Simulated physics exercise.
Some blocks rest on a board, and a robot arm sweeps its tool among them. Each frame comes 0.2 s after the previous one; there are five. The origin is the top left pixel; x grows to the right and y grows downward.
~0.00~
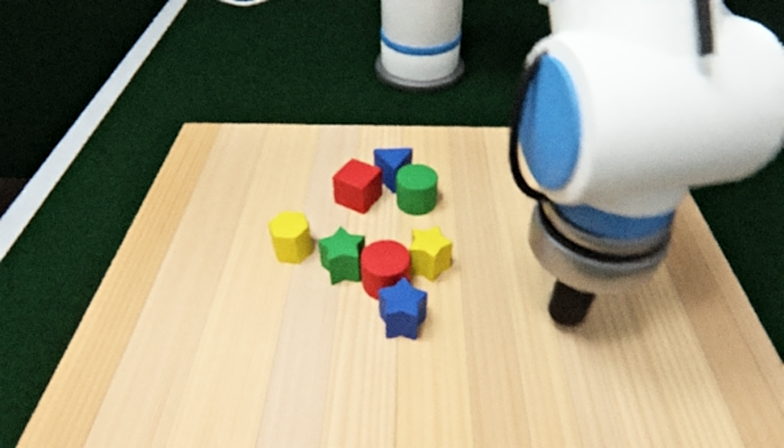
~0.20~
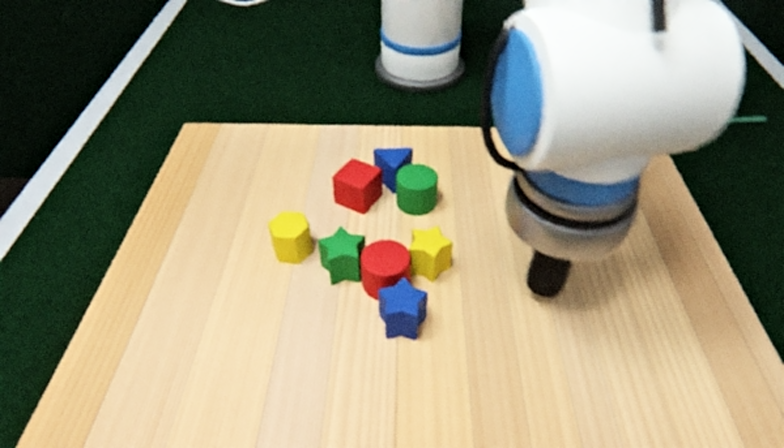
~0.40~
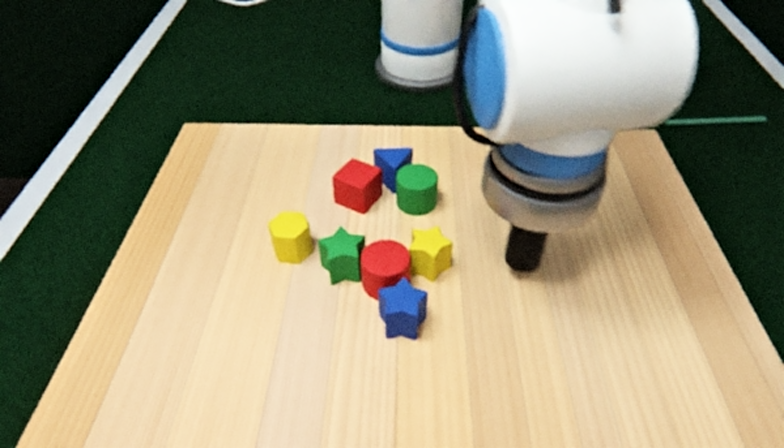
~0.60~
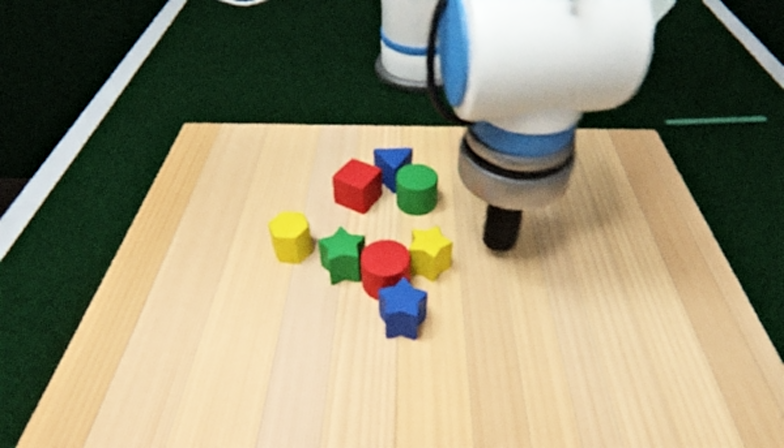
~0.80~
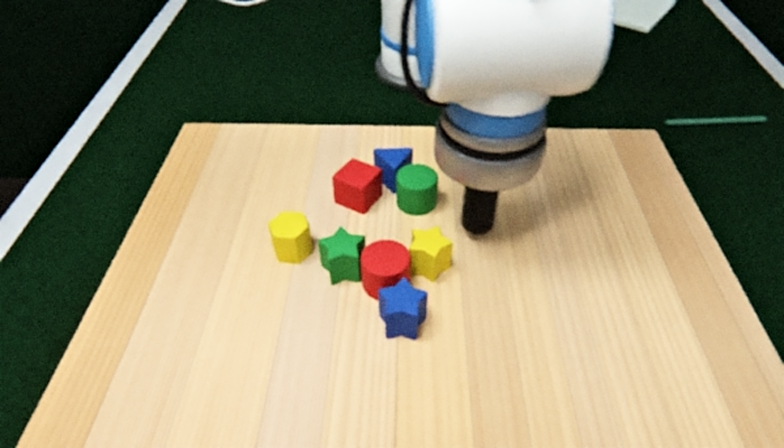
On a pale wooden board, eight red, blue, green and yellow blocks sit clustered near the middle while a white and blue robot arm holds its dark tool to their right. The arm moves steadily leftward and toward the far side, bringing the tool closer to the blocks, which all stay still.
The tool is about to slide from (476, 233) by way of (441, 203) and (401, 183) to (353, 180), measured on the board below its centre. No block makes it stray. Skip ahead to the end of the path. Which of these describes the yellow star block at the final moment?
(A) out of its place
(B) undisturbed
(B)
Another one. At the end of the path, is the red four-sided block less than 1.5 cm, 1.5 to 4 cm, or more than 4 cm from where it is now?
Movement: Over 4 cm.
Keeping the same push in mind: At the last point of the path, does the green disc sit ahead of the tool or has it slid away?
Most likely the green disc stays ahead.
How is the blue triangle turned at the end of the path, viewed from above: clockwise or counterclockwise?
It swings round clockwise.
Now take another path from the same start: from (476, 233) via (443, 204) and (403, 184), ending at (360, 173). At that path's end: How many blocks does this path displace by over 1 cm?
It moves three or more blocks.
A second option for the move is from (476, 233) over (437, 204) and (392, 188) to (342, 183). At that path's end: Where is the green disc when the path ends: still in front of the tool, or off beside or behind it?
It rides in front to the end.
What follows on the original path. One third of the way, tool (441, 193); blue triangle (389, 153), turned 25° clockwise; green disc (406, 172).
Two thirds of the way, tool (401, 172); red four-sided block (332, 172), turned 55° anticlockwise; blue triangle (360, 137), turned 55° clockwise; green disc (365, 156).
At the end, tool (352, 170); red four-sided block (313, 177), turned 110° anticlockwise; blue triangle (357, 134), turned 65° clockwise; green disc (316, 151); yellow star block unmoved.
